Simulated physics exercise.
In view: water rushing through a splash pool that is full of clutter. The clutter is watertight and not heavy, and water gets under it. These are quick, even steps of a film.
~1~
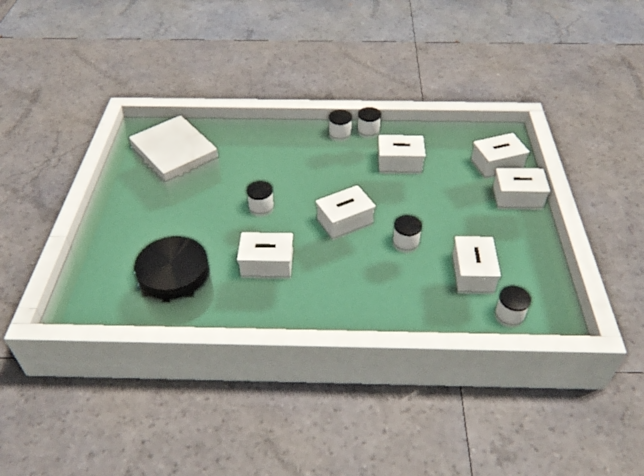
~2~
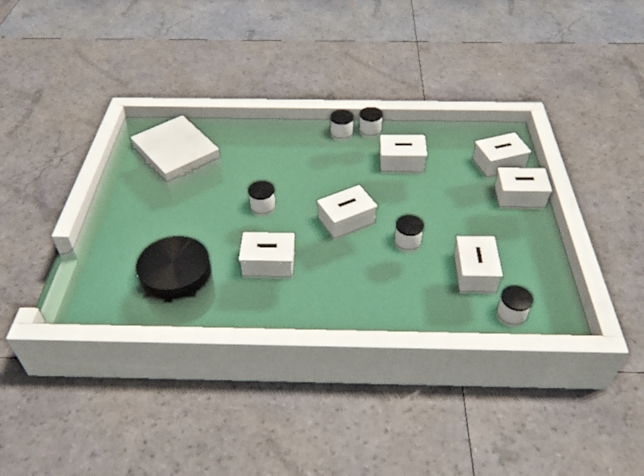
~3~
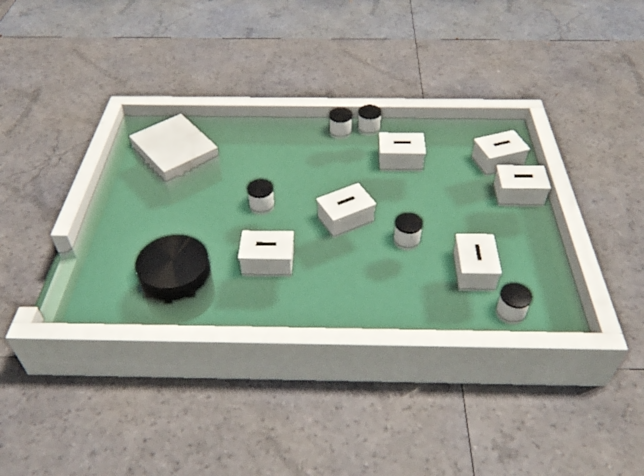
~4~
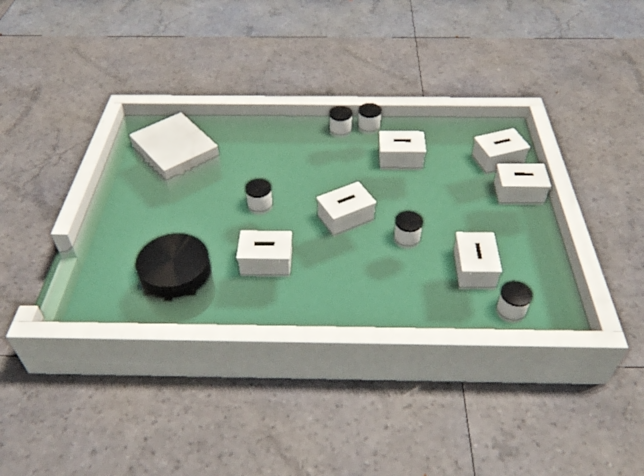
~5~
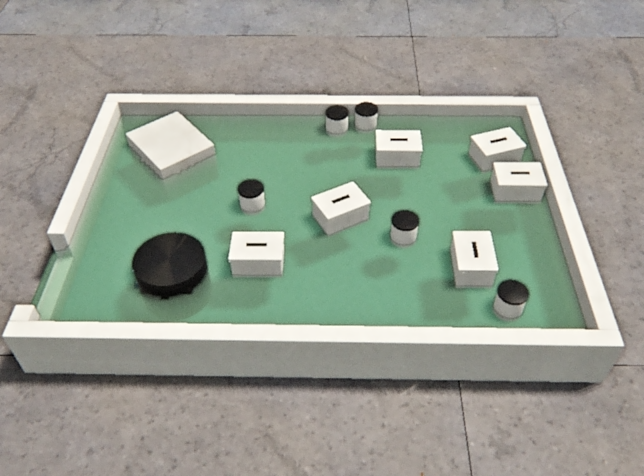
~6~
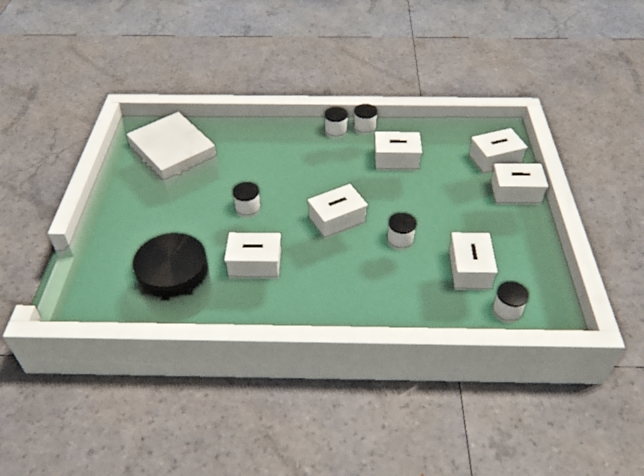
Small white blocks and black-topped cylinders drift very slightly left across a shallow green pool with white walls, seen from above at an angle on grey stone paving. A large black disc sits at lower left, a white square slab at upper left, and the smaller pieces are scattered through the middle and right. A gap opens in the left wall, then the pieces near the centre edge leftward while the slab and disc barely move.
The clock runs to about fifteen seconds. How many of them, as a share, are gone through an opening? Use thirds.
Share: Less than a third.
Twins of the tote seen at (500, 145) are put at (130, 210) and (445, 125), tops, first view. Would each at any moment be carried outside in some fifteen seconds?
As listed: Out, still in.
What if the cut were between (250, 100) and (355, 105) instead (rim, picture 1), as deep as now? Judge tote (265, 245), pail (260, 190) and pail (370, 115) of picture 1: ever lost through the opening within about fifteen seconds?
In turn: Inside, stays, out.
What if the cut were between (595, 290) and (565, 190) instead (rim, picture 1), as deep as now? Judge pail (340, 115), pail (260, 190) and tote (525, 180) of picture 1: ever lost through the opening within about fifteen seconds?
In that order: Kept in, still in, washed out.
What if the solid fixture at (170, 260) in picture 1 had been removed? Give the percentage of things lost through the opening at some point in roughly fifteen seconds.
Close to 10 %.
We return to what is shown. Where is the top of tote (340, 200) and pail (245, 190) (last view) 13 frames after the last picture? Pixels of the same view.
Close to (306, 207) and (184, 203).
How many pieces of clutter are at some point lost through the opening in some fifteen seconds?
That makes 0.
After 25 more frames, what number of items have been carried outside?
It comes to 0.
A moment on, 0 of 11 are out; 11 afloat.
Next, 0 of 11 are out; 11 afloat.
Later, 0 of 11 are out; 11 afloat.
In the end, 0 of 11 are out; 11 afloat.
